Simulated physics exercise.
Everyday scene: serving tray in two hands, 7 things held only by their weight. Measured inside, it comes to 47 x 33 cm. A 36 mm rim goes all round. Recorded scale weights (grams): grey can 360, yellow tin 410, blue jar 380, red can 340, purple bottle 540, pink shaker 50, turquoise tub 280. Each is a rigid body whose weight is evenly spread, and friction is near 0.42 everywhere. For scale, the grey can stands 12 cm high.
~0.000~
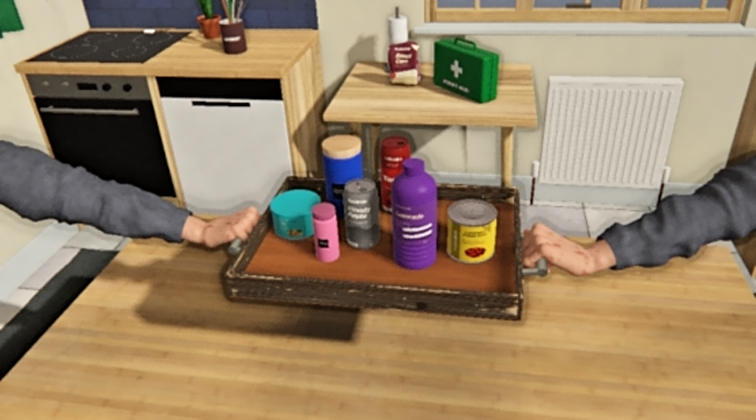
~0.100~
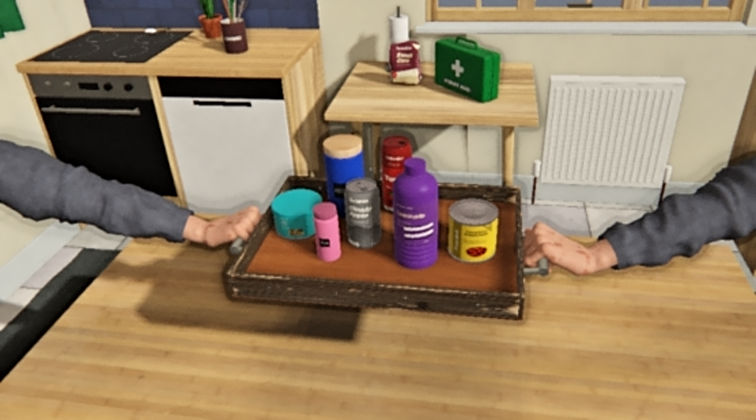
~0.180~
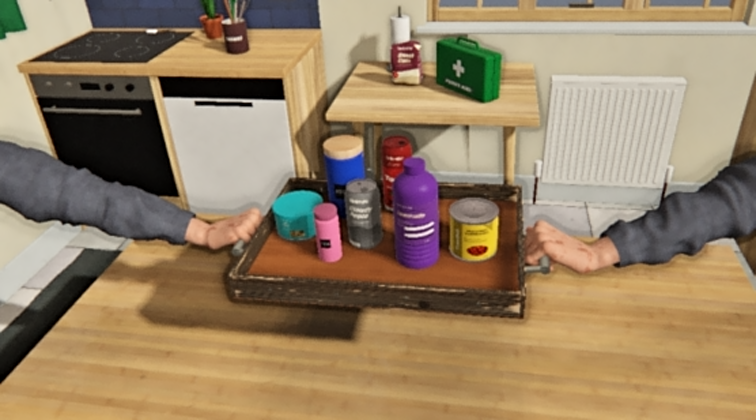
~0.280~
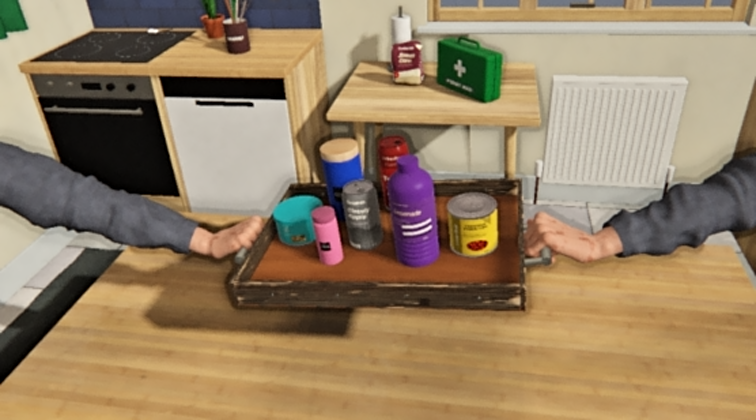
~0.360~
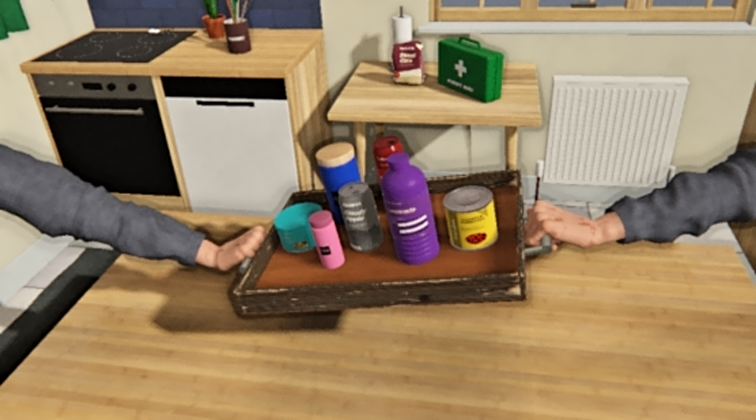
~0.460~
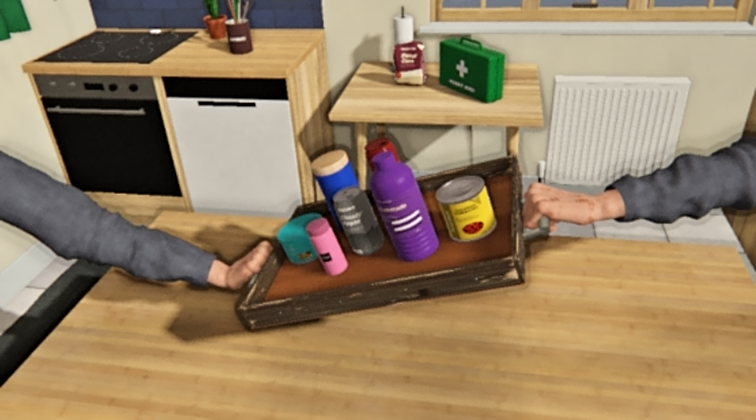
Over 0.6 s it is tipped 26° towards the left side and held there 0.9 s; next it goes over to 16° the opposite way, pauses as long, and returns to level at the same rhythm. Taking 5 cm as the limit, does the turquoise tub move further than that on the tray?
No.
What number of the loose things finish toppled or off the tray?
4 of them.
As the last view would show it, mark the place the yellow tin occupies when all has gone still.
Around (365, 222).
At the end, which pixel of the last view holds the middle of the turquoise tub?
Near (300, 214).
After 0.96 s, tray at 26°, left edge down; blue jar tipped 63° from how it sat; pink shaker on its side; red can tipped 46° from how it sat.
After 1.36 s, tray at 26°, left edge down; blue jar and red can now off the tray; pink shaker on its side; yellow tin slid 20 cm.
After 1.86 s, tray at 10°, left edge down; purple bottle on its side; pink shaker on its side; yellow tin slid 21 cm.
After 2.26 s, tray at 16°, right edge down; purple bottle tipped 74° from how it sat; pink shaker on its side; yellow tin slid 21 cm.
At rest (4.1 s), off the tray, blue jar and red can; tipped over on the tray, purple bottle and pink shaker; not toppled but over 5 cm from the start, grey can and yellow tin; the last one in place, give or take 5 cm. In the last view, turquoise tub near (300, 214).
